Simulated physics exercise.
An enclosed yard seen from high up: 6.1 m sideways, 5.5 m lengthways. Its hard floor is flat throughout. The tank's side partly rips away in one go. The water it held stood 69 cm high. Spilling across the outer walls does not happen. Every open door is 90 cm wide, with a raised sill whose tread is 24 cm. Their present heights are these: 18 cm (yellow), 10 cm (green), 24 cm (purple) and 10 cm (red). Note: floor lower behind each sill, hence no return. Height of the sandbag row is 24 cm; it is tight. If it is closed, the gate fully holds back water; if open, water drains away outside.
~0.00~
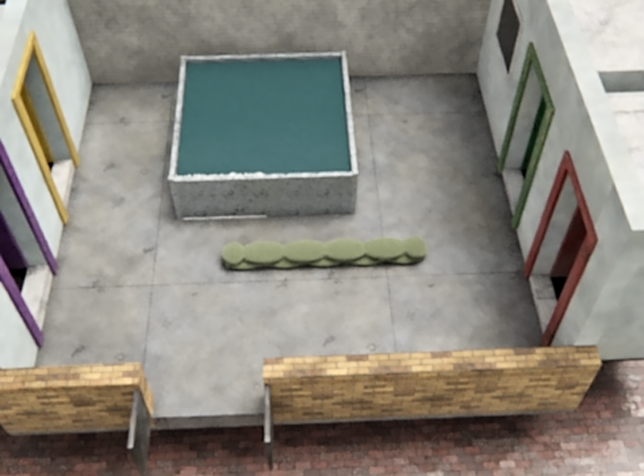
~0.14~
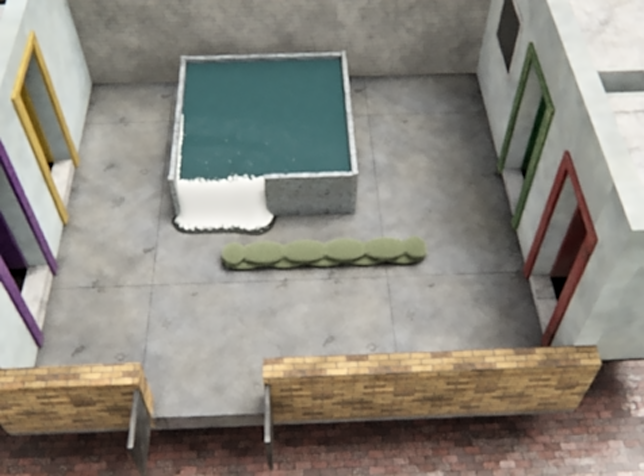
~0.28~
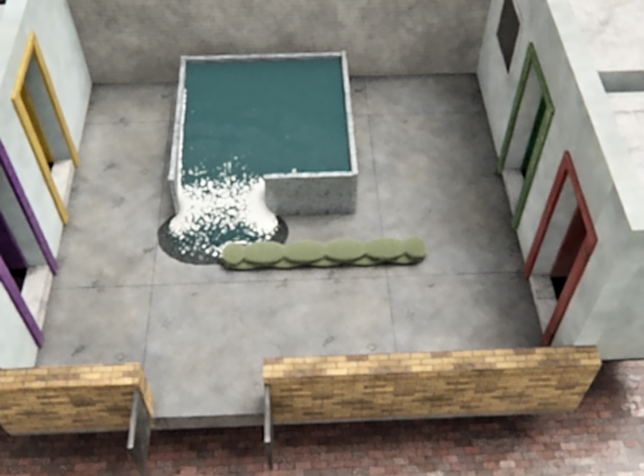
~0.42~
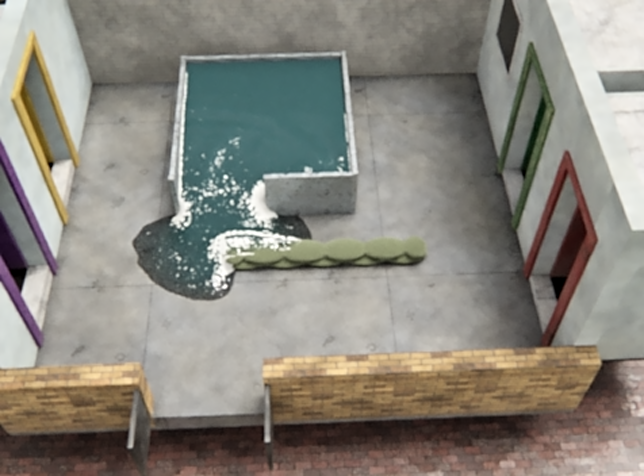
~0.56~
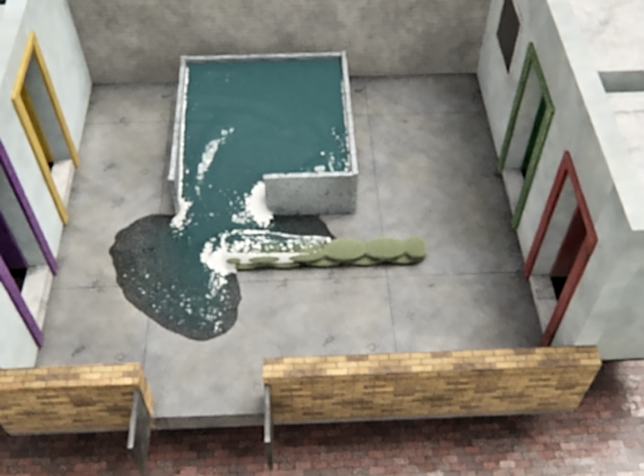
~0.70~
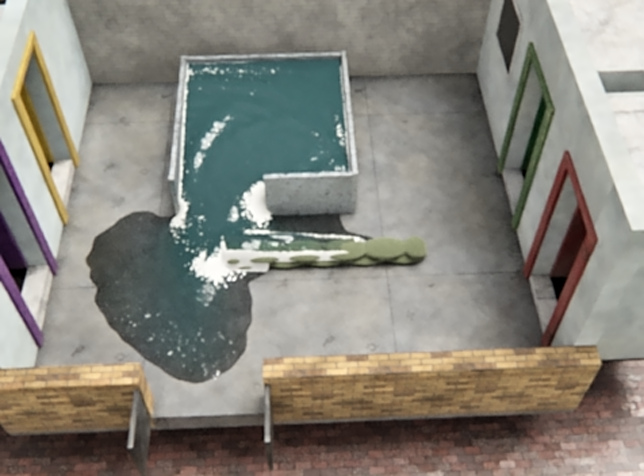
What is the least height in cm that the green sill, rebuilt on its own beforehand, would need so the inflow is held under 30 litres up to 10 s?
Around 9.5 cm would be enough.
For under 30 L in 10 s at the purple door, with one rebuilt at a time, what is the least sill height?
About 22 cm at purple.
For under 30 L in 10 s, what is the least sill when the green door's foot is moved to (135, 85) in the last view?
It needs about 8.0 cm.
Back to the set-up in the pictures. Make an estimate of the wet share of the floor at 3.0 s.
Wet share: Around 55 %.
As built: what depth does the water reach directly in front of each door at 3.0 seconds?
At the yellow door the depth is 1 cm, at green 13 cm, at purple 28 cm and at red 3 cm.
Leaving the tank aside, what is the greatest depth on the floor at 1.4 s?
About 48 cm.
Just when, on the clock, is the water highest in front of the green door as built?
That happens close to 3.0 s on the clock.
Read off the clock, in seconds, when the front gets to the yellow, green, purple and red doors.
So yellow sees it at 3.0 s, green at 1.6 s, purple at 1.1 s and red at 2.8 s.
After 1.4 s water covers 40 % of the floor, deepest (48 cm) near (237, 246); it has not reached the green door.
After 3.0 s water covers 55 % of the floor, deepest (34 cm) near (237, 246); 13 cm at the green door, 4 litres in over its 10 cm sill.
After 10.0 s water covers 95 % of the floor, deepest (12 cm) near (237, 246); 8 cm at the green door, 26 litres in over its 10 cm sill.
At the green door as built, the water arrived by 1.6 s and peaked near 13 cm at 3.0 s.
Run again over the same 10 s with other heights there, 61 litres in over 8 cm, 14 litres over 11 cm. The limit of 30 litres is kept from about 9.5 cm up.
